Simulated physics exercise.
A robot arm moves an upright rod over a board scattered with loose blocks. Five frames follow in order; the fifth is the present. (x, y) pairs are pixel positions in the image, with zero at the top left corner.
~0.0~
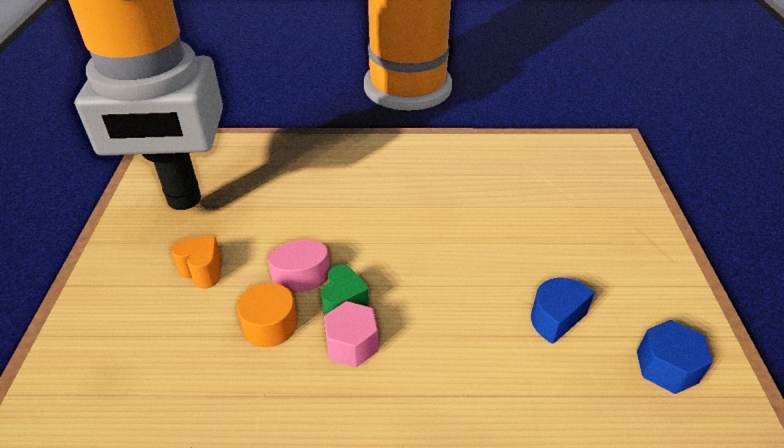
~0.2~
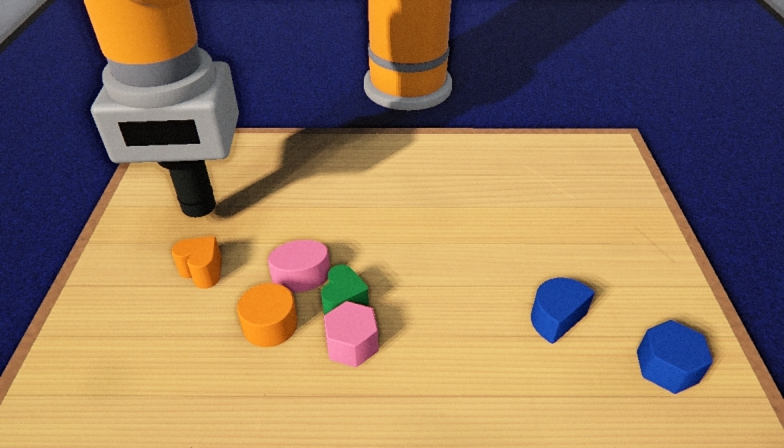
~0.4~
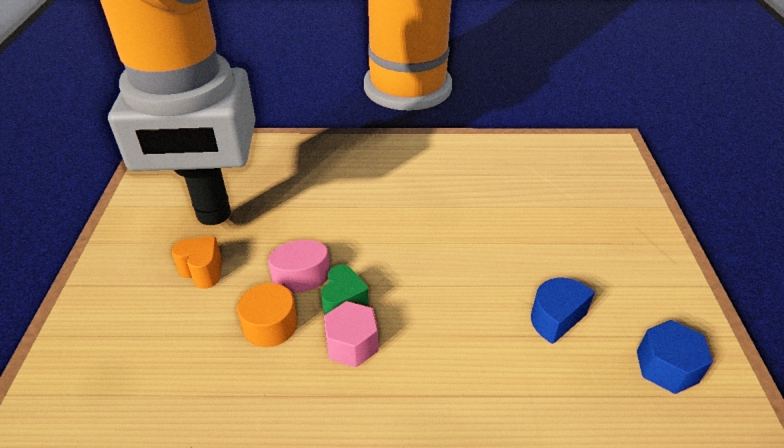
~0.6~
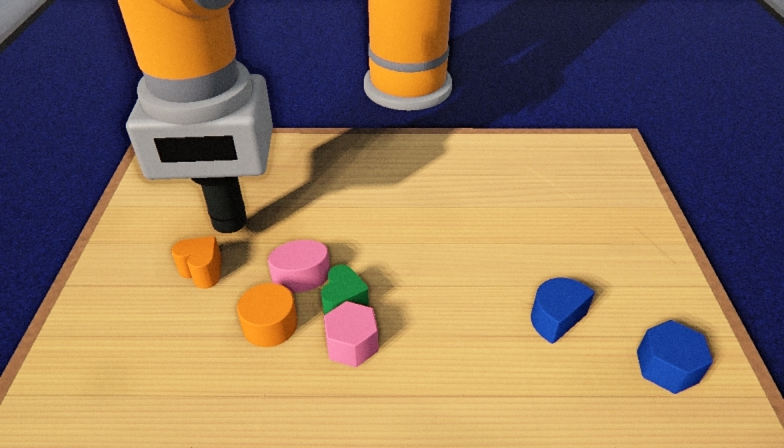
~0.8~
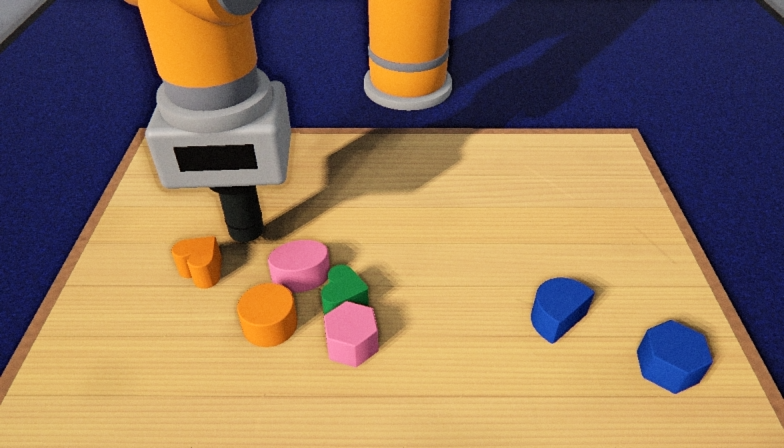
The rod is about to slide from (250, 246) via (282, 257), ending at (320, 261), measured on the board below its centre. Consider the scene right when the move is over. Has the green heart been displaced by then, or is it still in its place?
The block moves away from its spot.
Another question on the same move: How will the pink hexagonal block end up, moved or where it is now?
That block stays.
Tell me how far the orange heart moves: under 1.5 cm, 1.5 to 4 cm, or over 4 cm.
Short of 1.5 cm.
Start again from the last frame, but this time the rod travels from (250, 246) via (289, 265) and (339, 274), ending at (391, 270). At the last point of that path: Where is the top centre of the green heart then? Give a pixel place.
It will end up at (396, 305).
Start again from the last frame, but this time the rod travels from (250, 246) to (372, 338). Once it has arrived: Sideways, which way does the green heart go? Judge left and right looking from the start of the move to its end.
Side: Left.
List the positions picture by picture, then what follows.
Lower end of the rod at (185, 201), tops of blocks, orange heart at (196, 249), pink oval at (298, 254), green heart at (343, 284), pink hexagonal block at (350, 322), in the first picture.
Rod at (199, 208), blocks as before, in the second picture.
Rod at (214, 215), blocks as before, in the third picture.
Rod at (230, 223), blocks as before, in the fourth picture.
Rod at (247, 231), orange heart at (196, 249), pink oval at (298, 254), green heart at (343, 284), pink hexagonal block at (350, 322), in the fifth picture.
On the path given first. Halfway along, rod at (280, 242); pink oval at (303, 257).
At the end, rod at (318, 247); orange heart not moved; pink oval at (332, 265); green heart at (357, 288), turned 45° clockwise; pink hexagonal block not moved.
